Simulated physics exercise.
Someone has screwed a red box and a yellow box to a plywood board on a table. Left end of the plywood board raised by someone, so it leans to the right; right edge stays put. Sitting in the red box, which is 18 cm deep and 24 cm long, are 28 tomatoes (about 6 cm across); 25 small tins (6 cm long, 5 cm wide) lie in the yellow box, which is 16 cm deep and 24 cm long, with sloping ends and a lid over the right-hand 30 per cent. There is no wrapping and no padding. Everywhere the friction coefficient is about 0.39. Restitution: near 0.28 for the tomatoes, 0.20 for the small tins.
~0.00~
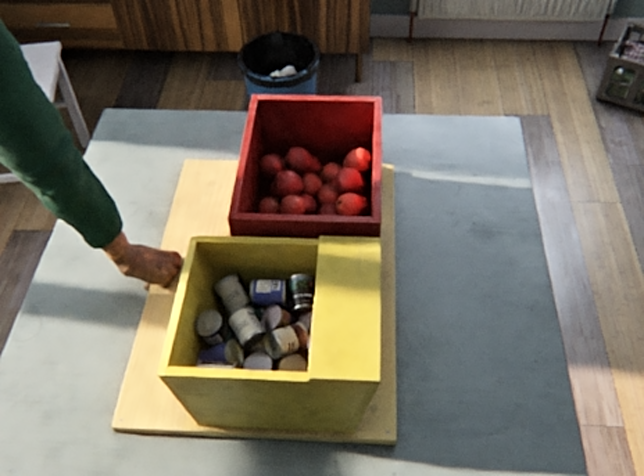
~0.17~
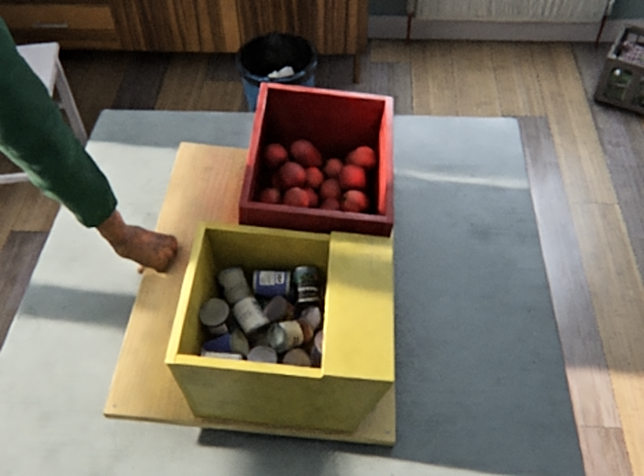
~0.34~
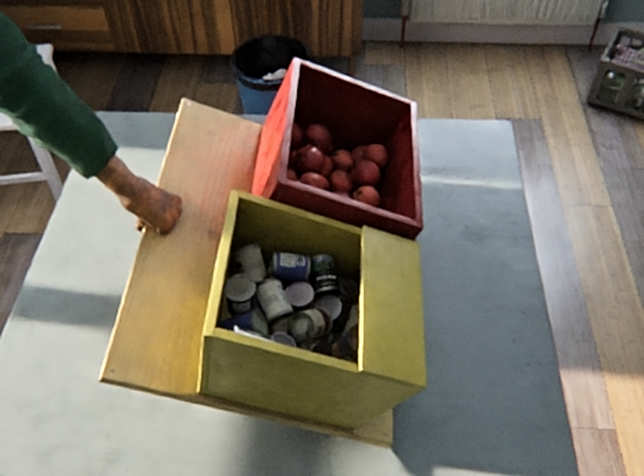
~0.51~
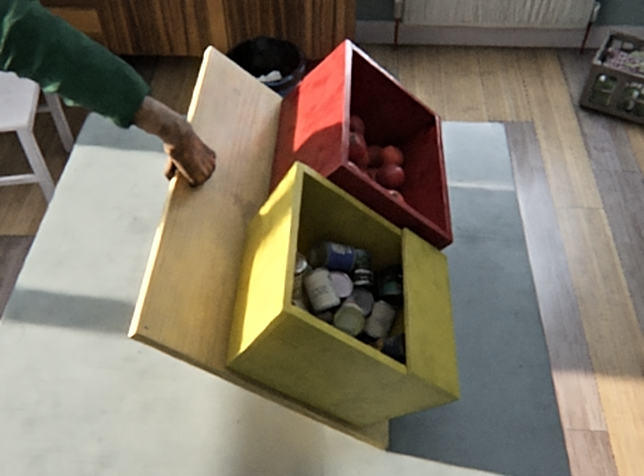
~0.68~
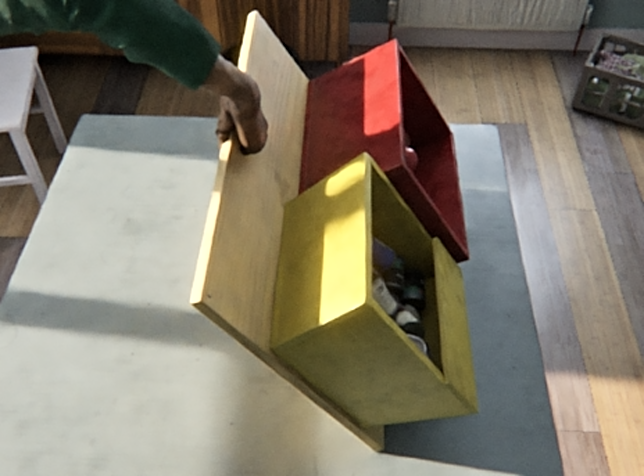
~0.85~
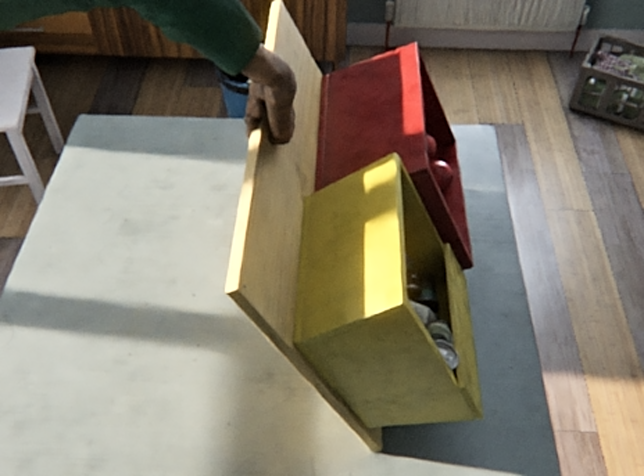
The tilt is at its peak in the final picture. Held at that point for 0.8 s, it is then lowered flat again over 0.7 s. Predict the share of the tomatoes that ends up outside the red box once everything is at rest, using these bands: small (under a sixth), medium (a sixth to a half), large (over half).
The share is small.
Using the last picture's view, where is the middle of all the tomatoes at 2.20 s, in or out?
Their middle is at about (315, 206).
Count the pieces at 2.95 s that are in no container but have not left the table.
Estimated count: 0.
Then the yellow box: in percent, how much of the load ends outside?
About: Yellow box 0 per cent.
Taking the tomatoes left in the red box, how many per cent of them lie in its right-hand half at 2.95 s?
Share in that half: Roughly 60 percent.
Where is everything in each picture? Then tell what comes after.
In the first picture (each is followed by its nearest rim corner in this view; the camera pans a little), red box, (373, 220); yellow box, (370, 380); 0° from level; none out.
The second picture shows red box, (386, 219); yellow box, (384, 380); 7° from level.
The third picture shows red box, (417, 223); yellow box, (415, 383); 23° from level.
The fourth picture shows red box, (448, 236); yellow box, (449, 394); 42° from level.
The fifth picture shows red box, (467, 253); yellow box, (469, 406); 58° from level.
The sixth picture shows red box, (472, 260); yellow box, (474, 412); 65° from level; none out.
After 1.19 s, tilt 65°; red box 28 in, 0 out and yellow box 25 in, 0 out.
After 1.61 s, tilt 65°; red box 28 in, 0 out and yellow box 25 in, 0 out.
After 2.20 s, tilt 8°; red box 28 in, 0 out and yellow box 25 in, 0 out.
Outcome (at 2.95 s), red box 28 in, 0 out and yellow box 25 in, 0 out. Asked share, 0 of 28, 0 per cent.
